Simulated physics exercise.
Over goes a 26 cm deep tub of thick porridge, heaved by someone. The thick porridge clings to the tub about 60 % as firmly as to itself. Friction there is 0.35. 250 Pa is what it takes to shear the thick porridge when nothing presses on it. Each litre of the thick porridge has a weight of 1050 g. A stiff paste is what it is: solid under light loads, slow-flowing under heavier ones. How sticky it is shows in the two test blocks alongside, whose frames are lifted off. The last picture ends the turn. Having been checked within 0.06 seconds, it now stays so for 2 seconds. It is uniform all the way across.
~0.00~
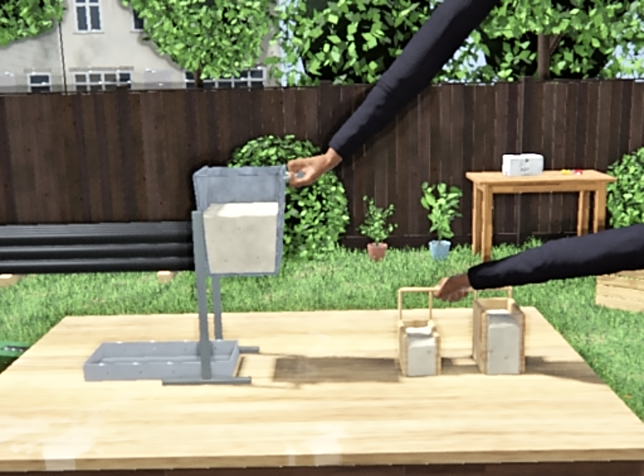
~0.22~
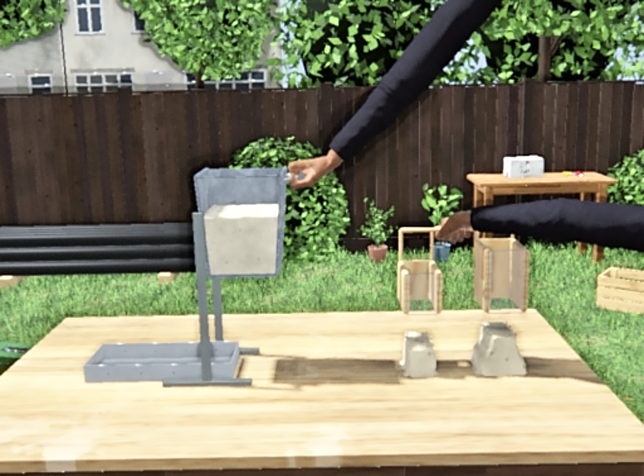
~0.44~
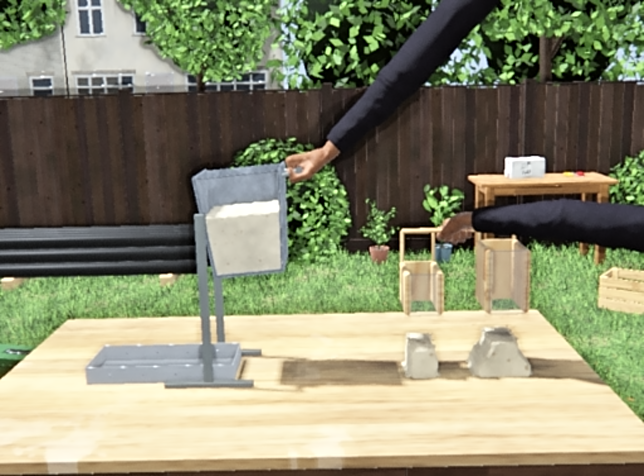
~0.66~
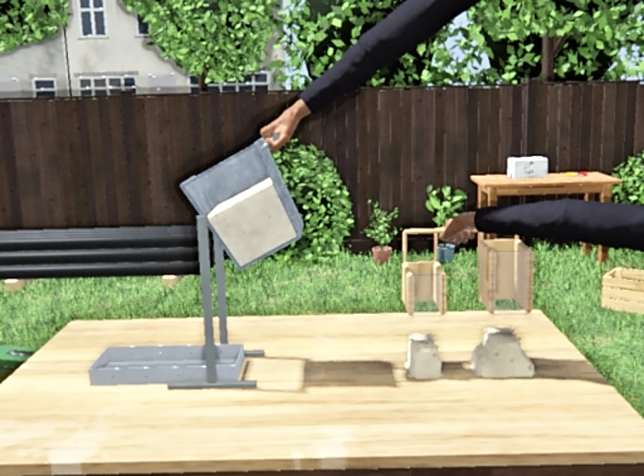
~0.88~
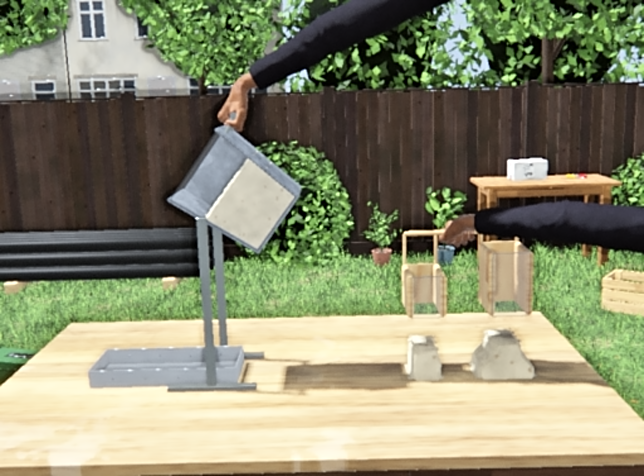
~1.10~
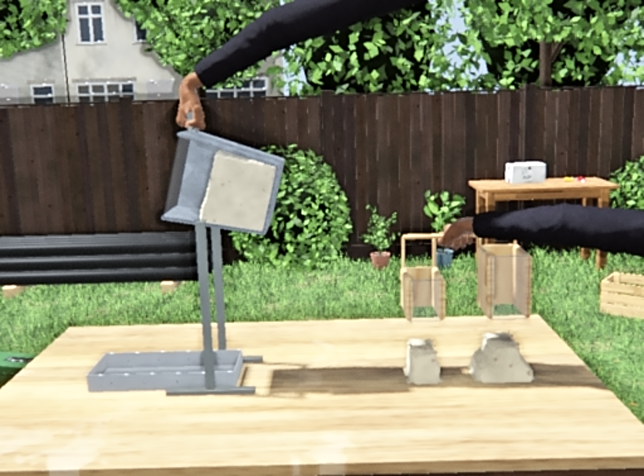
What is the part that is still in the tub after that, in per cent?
About 100 %.
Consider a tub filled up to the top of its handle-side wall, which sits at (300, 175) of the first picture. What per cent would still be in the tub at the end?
Some 90 per cent, I reckon.
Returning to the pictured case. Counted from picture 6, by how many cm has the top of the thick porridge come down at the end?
Roughly 4 cm.
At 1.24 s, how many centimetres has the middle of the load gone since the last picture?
It has moved close to 2 cm.
After 1.24 s, the tub is at 75 degrees and holds 100 %.
After 1.41 s, the tub is at 75 degrees and holds 100 %.
After 1.58 s, the tub is at 75 degrees and holds 100 %.
After 1.75 s, the tub is at 75 degrees and holds 100 %.
After 3.10 s, the tub is at 75 degrees and holds 100 %.
